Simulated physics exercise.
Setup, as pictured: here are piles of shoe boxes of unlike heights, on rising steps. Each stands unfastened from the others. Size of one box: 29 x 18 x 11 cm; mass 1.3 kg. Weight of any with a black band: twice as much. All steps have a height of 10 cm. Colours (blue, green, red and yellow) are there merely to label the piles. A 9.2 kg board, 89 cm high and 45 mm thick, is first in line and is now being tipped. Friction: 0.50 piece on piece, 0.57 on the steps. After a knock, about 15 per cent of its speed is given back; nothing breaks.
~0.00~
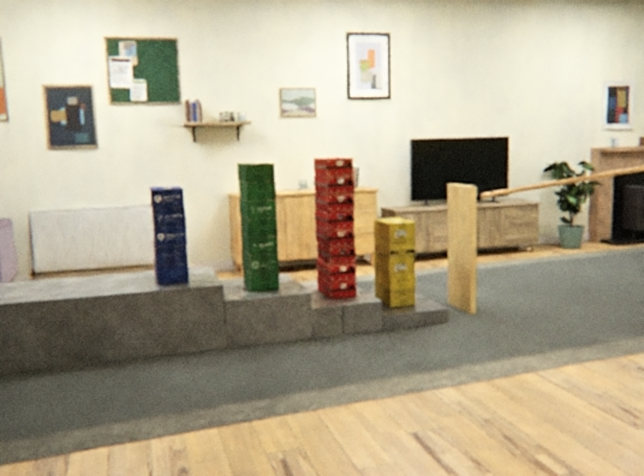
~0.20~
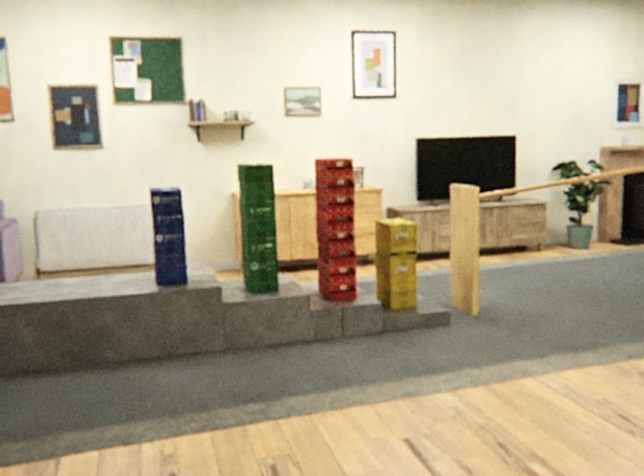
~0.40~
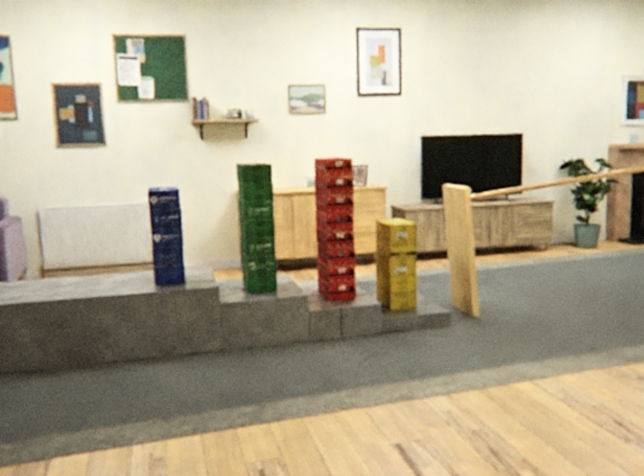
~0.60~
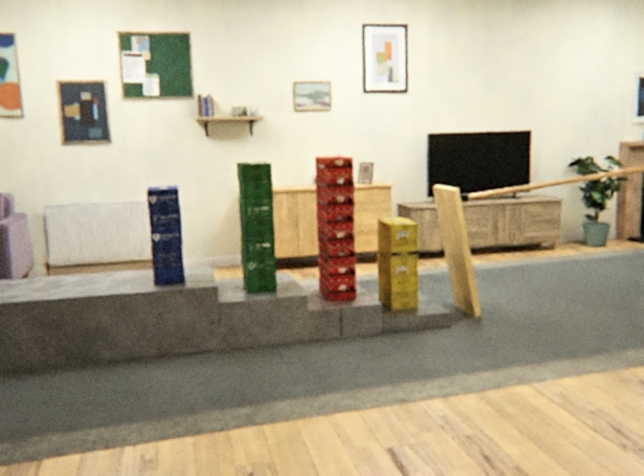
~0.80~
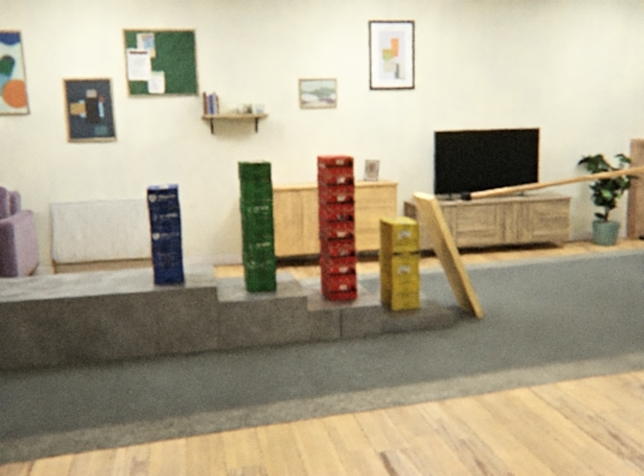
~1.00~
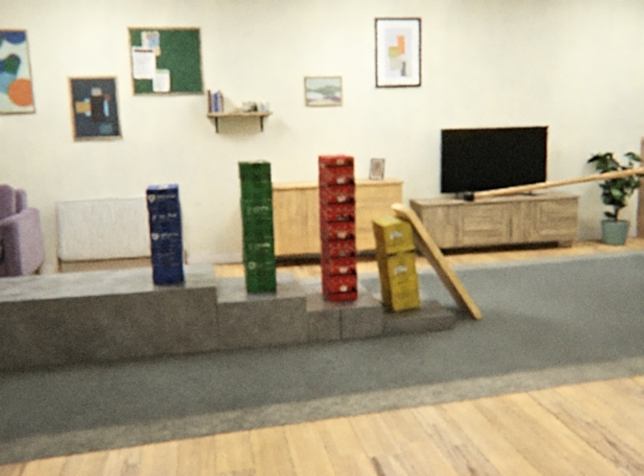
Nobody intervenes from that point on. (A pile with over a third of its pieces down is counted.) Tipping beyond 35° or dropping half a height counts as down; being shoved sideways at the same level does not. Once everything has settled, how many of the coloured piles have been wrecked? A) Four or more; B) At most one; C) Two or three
At most one.
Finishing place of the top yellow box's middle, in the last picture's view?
Its centre finishes around pixel (363, 234) in the last picture.
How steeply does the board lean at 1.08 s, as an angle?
Roughly 35°.
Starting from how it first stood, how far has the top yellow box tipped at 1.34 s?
My estimate is close to 20°.
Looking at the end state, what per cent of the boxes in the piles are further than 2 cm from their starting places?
Shifted share: 35 %.
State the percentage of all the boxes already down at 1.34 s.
By then, 0 per cent.
After 1.08 s, board 36° from upright; none of the 25 boxes down, 5 disturbed; top yellow box 11° from how it stood.
After 1.18 s, board 41° from upright; none of the 25 boxes down, 5 disturbed; top yellow box 19° from how it stood.
After 1.34 s, board 46° from upright; none of the 25 boxes down, 10 disturbed; top yellow box 22° from how it stood; top red box 15 mm from its place.
In the end (1.9 s), board 46° from upright; none of the 25 boxes down, 10 disturbed; top yellow box 22° from how it stood; top red box 22 mm from its place. No coloured pile is wrecked. From the last view, middles, top yellow box near (363, 234), top red box near (332, 165).
